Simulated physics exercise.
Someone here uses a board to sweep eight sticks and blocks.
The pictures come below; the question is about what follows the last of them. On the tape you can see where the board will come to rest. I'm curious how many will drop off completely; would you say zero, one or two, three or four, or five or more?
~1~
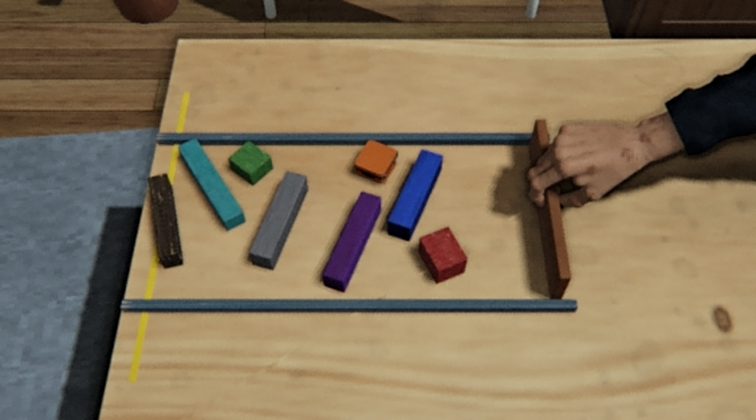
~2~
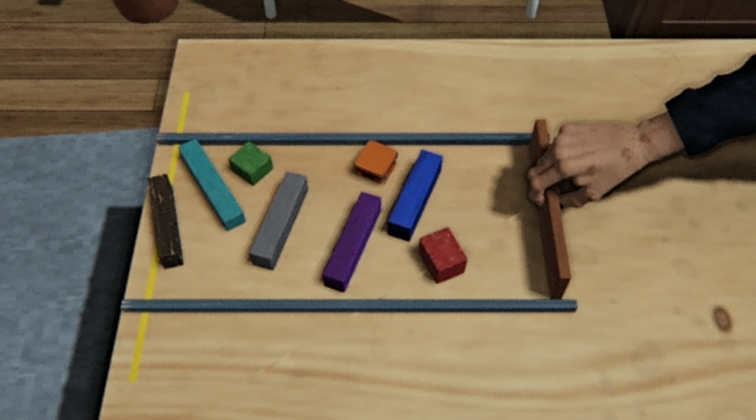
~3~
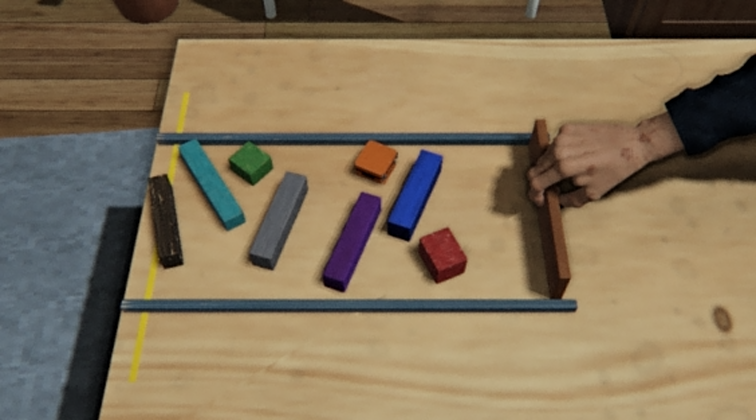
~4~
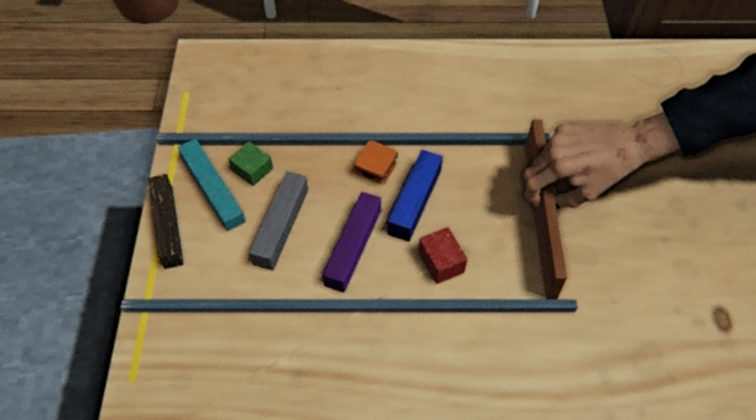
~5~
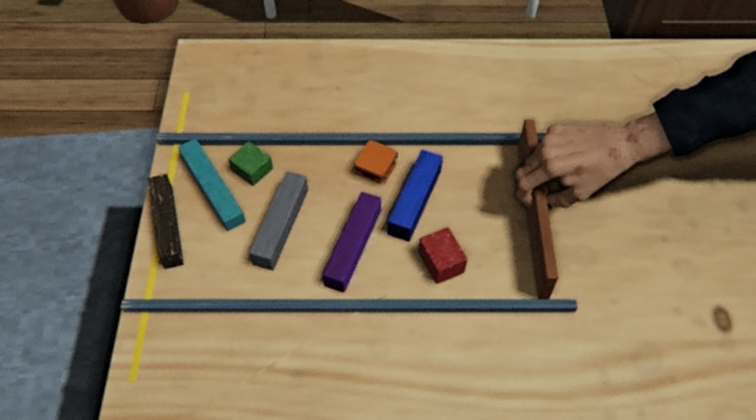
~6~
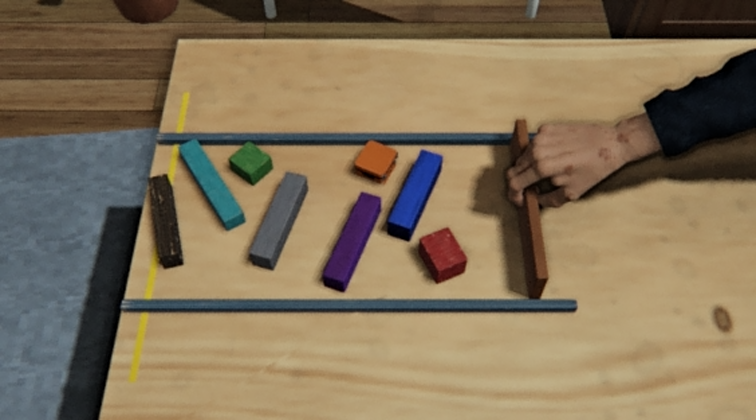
The count of pieces that drop is at least five, then.
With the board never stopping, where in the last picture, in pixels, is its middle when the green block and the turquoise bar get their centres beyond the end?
The middle is at (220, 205) when it's the green block, and at (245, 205) when it's the turquoise bar.
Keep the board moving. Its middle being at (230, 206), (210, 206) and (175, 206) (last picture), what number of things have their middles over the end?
Counts: 2, 3, 6.
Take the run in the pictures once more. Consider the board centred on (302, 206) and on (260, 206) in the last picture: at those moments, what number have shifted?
Well, it's 7 at the first one and 8 at the second.
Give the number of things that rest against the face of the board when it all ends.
Contact count: 2.
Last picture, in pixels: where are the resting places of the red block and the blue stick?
First (136, 254), then (152, 194).
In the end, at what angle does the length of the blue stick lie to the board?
It comes to around 0 degrees.
Soon after, none off yet; black bar at rest near (166, 220); turquoise bar at rest near (211, 184); green block at rest near (251, 164).
At rest, the number that fall off is five or more; fallen, orange case, purple stick, grey bar, green block, turquoise bar and black bar.
